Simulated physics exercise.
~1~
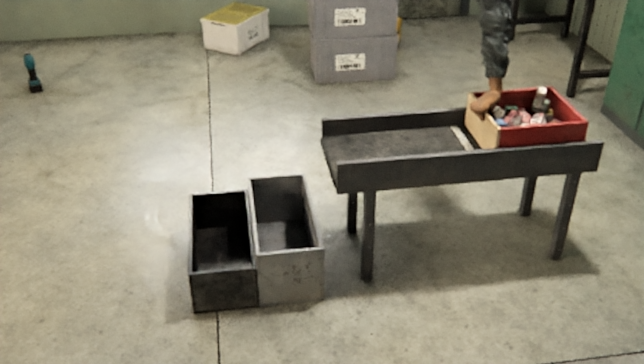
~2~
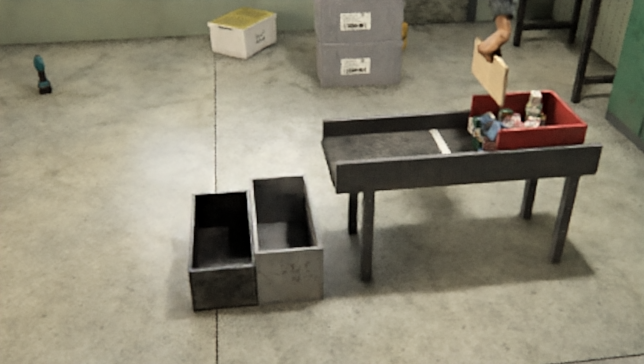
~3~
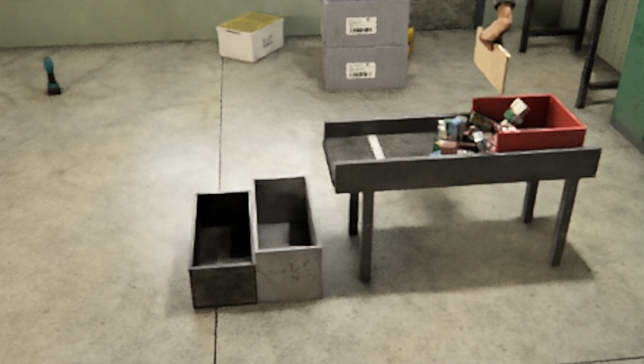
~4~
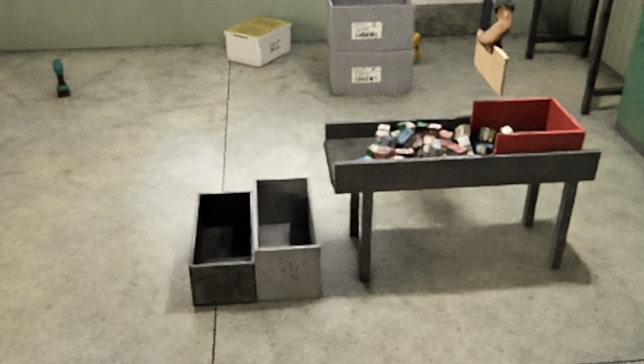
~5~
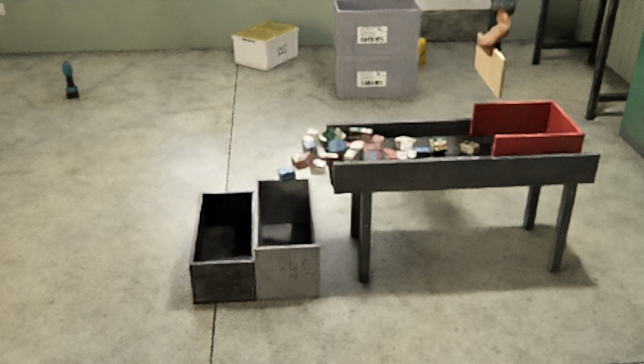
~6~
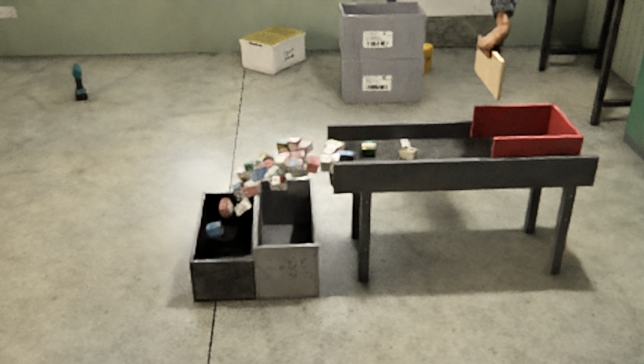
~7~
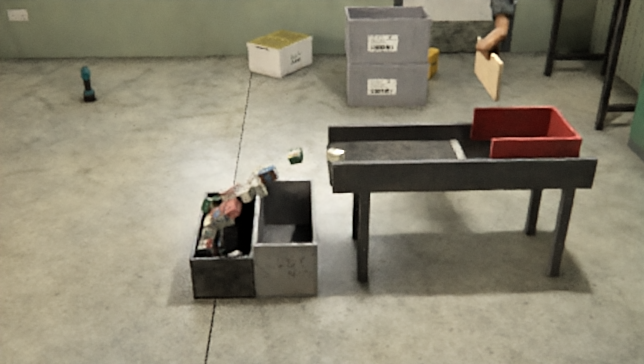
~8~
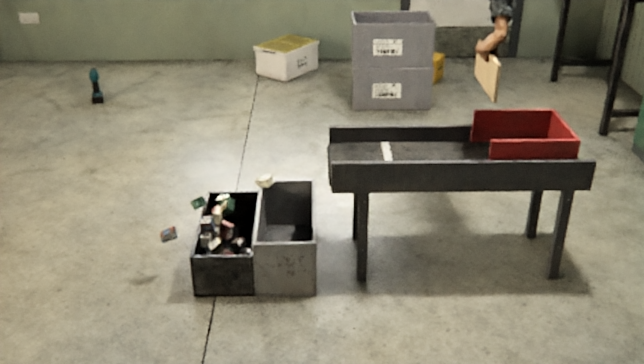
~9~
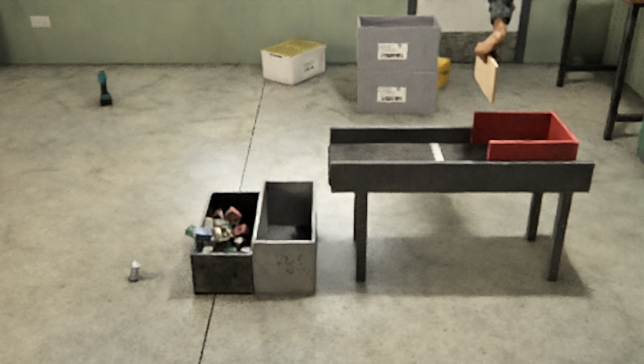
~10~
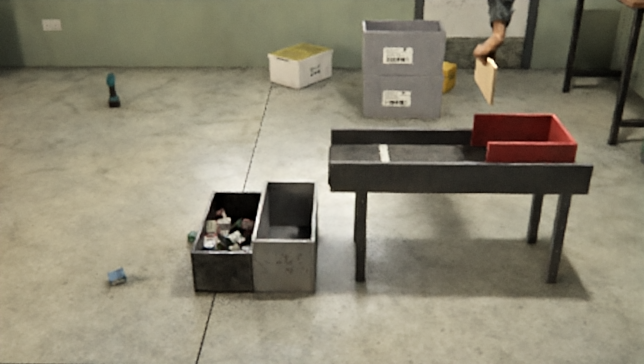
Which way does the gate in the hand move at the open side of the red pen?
The gate moves up, lifted by the hand away from the red pen.
